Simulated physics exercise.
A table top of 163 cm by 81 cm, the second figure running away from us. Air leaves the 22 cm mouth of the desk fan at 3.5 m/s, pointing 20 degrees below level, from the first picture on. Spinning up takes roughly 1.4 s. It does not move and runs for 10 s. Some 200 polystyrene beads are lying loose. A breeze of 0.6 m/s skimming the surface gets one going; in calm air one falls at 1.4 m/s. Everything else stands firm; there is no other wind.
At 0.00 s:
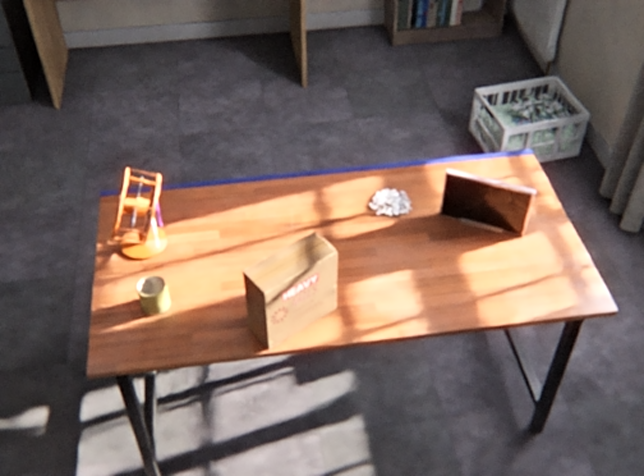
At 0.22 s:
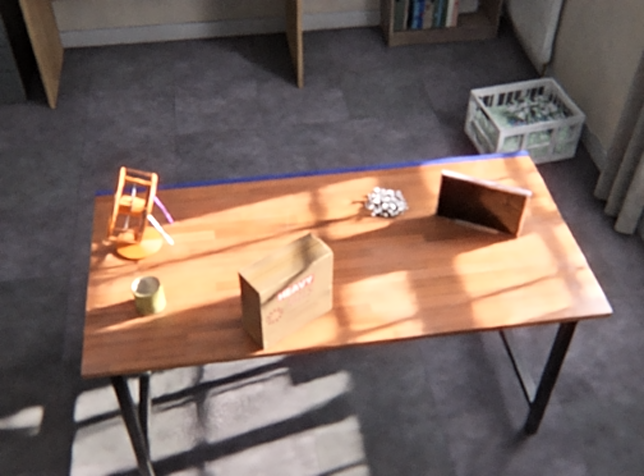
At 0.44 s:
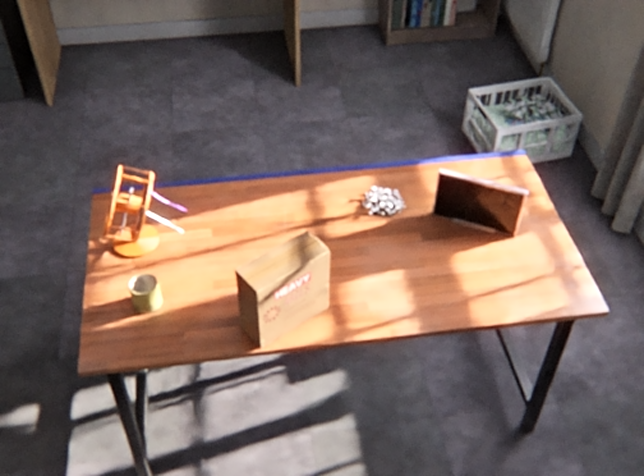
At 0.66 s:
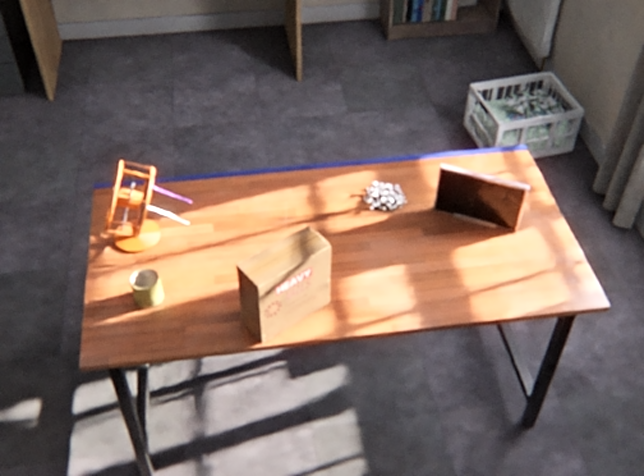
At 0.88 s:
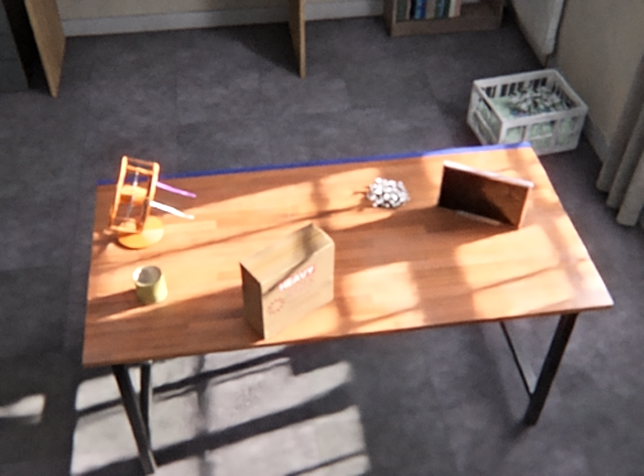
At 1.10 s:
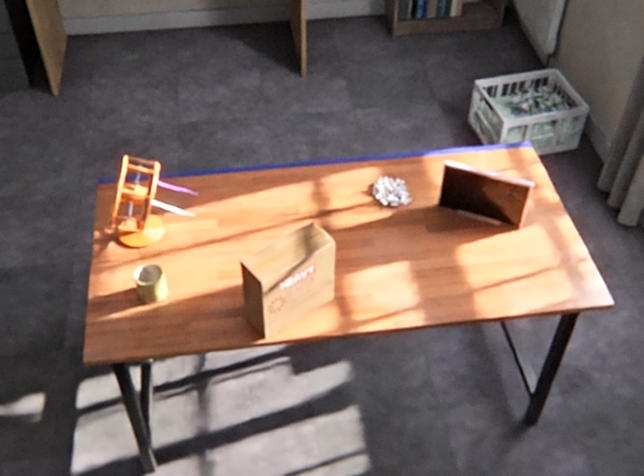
A wooden table stood with an orange desk fan, a cup, a cardboard box, a laptop and a little heap of white beads, and almost nothing moved until the beads shifted very slightly.
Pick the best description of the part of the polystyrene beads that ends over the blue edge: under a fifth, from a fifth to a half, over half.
Of the polystyrene beads, from a fifth to a half end over the blue edge.
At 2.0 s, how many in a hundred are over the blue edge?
Some 40 per cent.
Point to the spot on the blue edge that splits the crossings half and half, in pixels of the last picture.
Around (483, 147).
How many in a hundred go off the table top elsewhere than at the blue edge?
Some 60 per cent.
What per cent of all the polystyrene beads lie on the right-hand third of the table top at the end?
Some 0 per cent.
After 2.0 s, 0 % are on the move or not yet settled, 39 % are over the blue edge.
After 3.2 s, 0 % are on the move or not yet settled, 39 % are over the blue edge.
After 5.5 s, 0 % are on the move or not yet settled, 39 % are over the blue edge.
After 10.0 s, at the end, 39 % are over the blue edge.
